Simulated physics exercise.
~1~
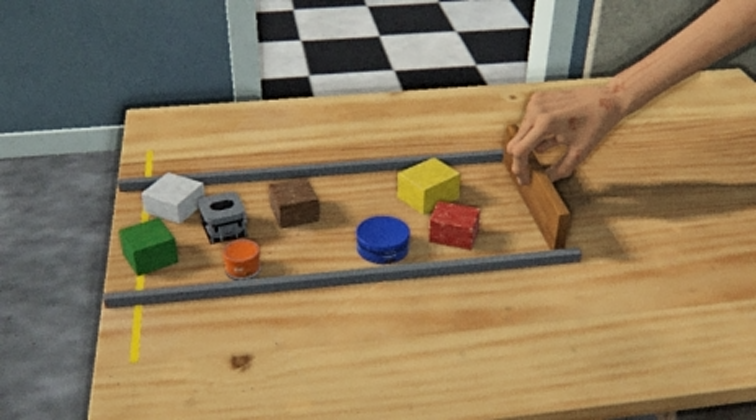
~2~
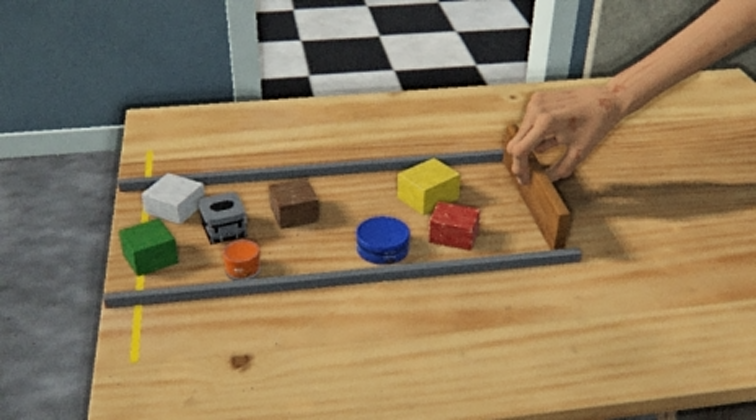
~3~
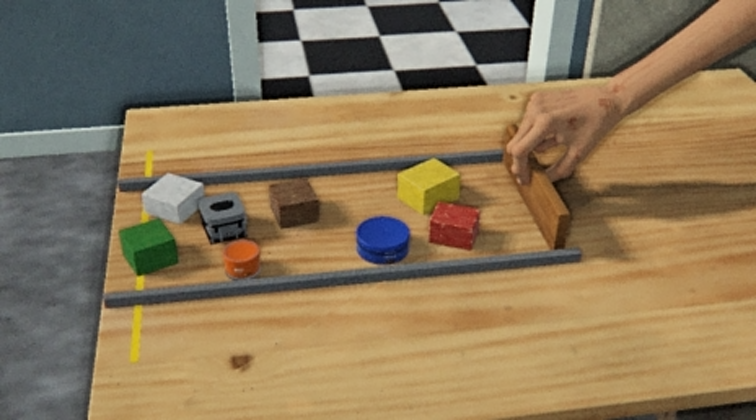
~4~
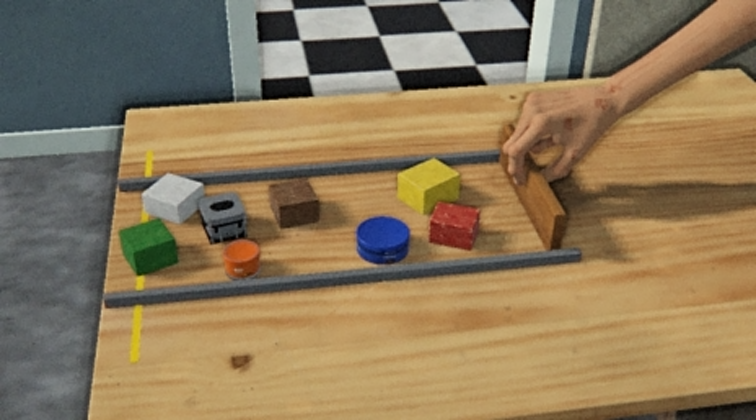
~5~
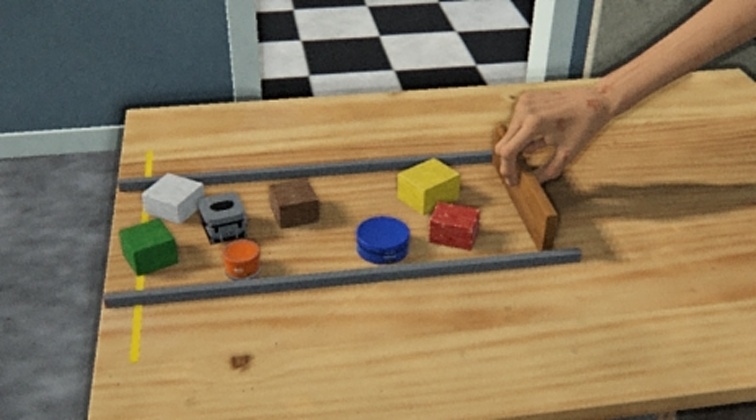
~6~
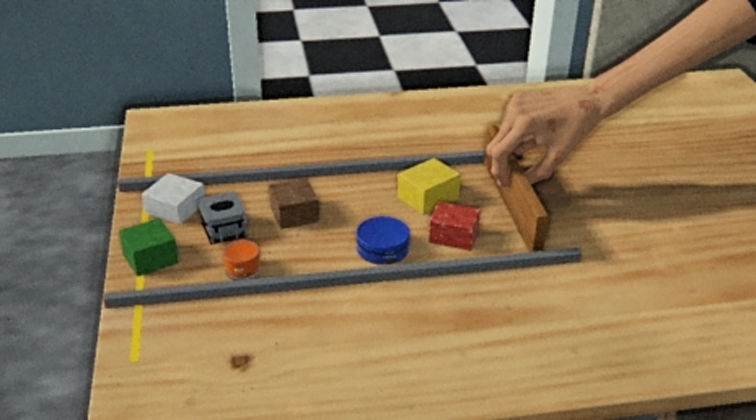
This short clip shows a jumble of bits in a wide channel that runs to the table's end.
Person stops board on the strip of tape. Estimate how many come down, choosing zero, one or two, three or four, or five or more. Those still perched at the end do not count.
The count that comes down is five or more.
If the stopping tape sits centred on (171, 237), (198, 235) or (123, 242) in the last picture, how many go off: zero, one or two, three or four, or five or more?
At least five; three or four; five or over.
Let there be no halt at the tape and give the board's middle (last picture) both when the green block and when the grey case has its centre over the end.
I'd put it close to (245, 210), and close to (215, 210) for the other one.
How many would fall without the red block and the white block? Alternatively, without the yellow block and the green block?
Tally of falls: 3 for the first try, 3 for the second.
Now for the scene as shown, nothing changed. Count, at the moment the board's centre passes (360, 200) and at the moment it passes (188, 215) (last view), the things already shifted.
At that stage 4; at the next, 8.
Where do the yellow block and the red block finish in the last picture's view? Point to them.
Final spots - yellow block (119, 204), red block (116, 262).
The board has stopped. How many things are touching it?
Contact count: 2.
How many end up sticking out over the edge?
I'd put it at 2.
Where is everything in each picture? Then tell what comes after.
The first picture shows green block (149, 246); white block (174, 198); grey case (223, 217); board (533, 186); tape (143, 240).
The second picture shows white block (174, 198); board (533, 186).
The third picture shows grey case (223, 218); red block (455, 226).
The fourth picture shows green block (149, 247); yellow block (429, 186).
The fifth picture shows white block (174, 198); blue tub (383, 241).
The sixth picture shows green block (149, 247); white block (174, 198); grey case (223, 218); board (514, 187); tape (143, 240).
A little later, none off yet; green block at rest near (149, 247); white block at rest near (174, 198); grey case at rest near (223, 218).
When it is over, the number that fall off is five or more; down, blue tub, brown block, orange tin, grey case, white block and green block.
